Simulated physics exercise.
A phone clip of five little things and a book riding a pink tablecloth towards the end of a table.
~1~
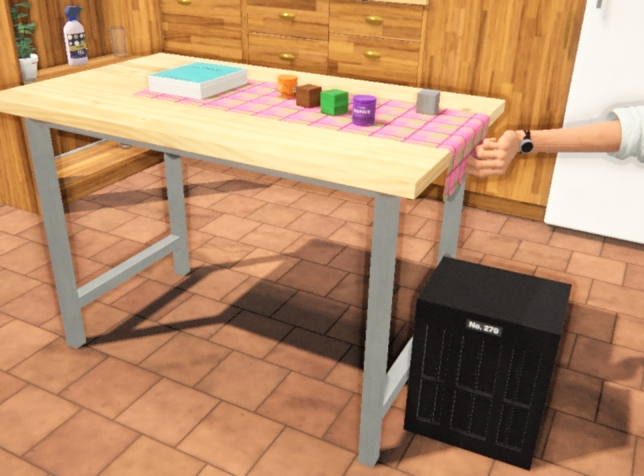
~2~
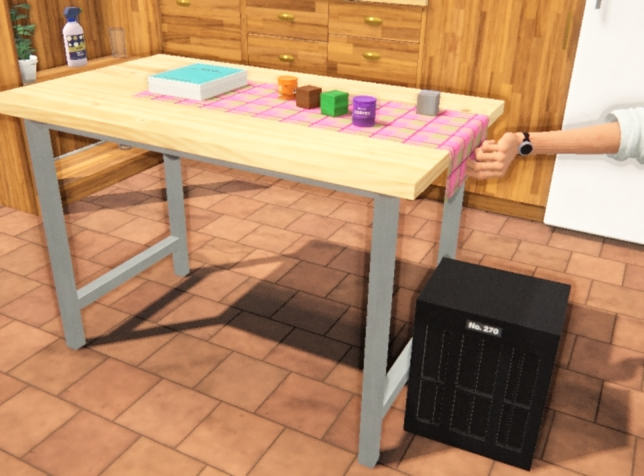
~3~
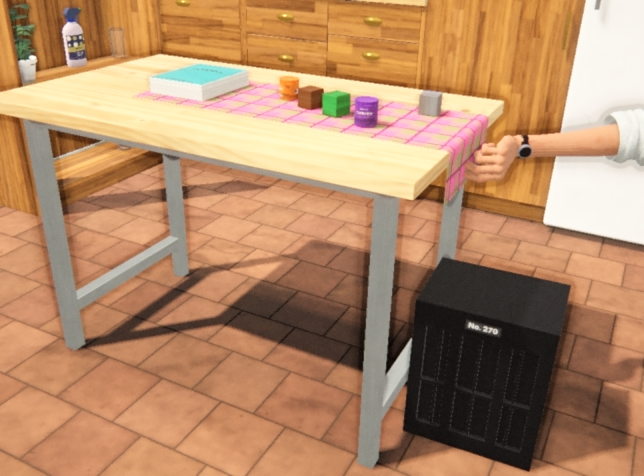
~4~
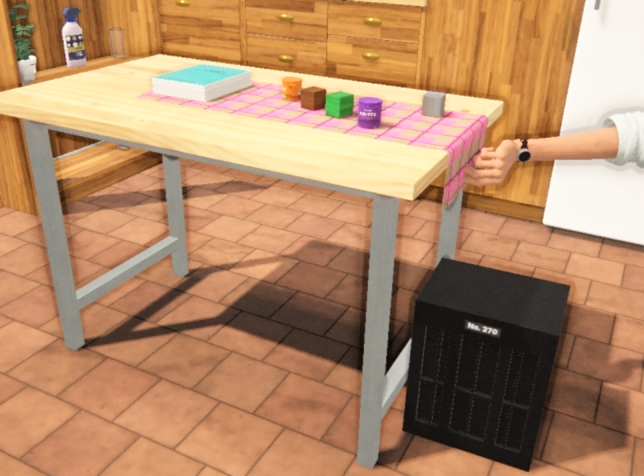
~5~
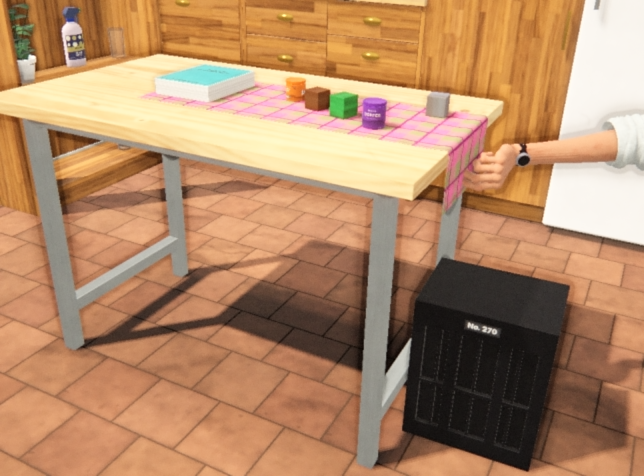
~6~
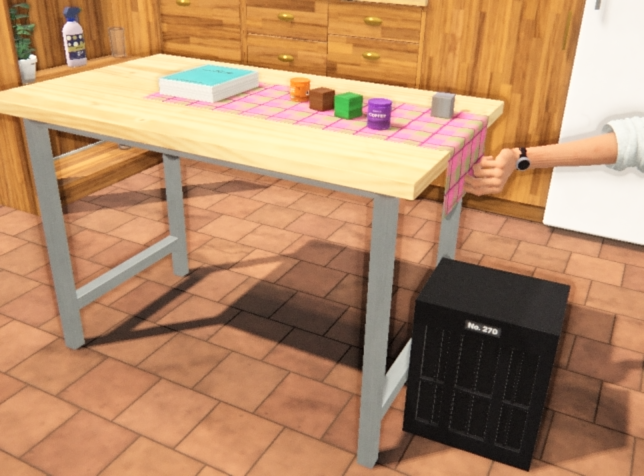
A hand slowly pulls a pink tablecloth, carrying a book and small items rightward.
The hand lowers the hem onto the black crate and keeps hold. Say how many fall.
The answer is two.
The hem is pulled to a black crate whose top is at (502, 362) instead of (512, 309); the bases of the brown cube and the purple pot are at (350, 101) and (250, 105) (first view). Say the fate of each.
The brown cube drops off, the purple pot keeps its place on top.
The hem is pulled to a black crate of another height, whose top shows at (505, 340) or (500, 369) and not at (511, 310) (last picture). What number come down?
Then 3 and 4.
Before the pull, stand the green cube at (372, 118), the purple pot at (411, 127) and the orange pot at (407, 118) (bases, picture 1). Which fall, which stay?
The green cube falls; the purple pot falls; the orange pot drops off.
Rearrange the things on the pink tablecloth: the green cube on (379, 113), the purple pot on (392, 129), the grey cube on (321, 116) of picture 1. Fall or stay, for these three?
The green cube drops off, the purple pot is carried off, the grey cube remains up.
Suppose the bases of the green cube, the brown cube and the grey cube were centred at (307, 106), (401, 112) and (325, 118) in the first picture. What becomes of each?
The green cube stays on; the brown cube comes down; the grey cube remains up.
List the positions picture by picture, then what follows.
In the first picture, hem (444, 201); grey cube (429, 92); purple pot (365, 97); green cube (335, 91); brown cube (309, 86); orange pot (288, 77); top of the crate (512, 309).
In the second picture, hem (444, 204); grey cube (429, 93).
In the third picture, hem (444, 207); purple pot (367, 99).
In the fourth picture, hem (442, 211); green cube (340, 94); top of the crate (511, 310).
In the fifth picture, hem (442, 215); brown cube (318, 89).
In the sixth picture, hem (442, 220); grey cube (444, 95); purple pot (380, 101); green cube (349, 95); brown cube (322, 90); orange pot (300, 80).
A little later, hem near (458, 251); grey cube gone.
Next, hem on the crate; grey cube and purple pot gone.
When it is over, hem on the crate; grey cube and purple pot gone. Over the edge go two.
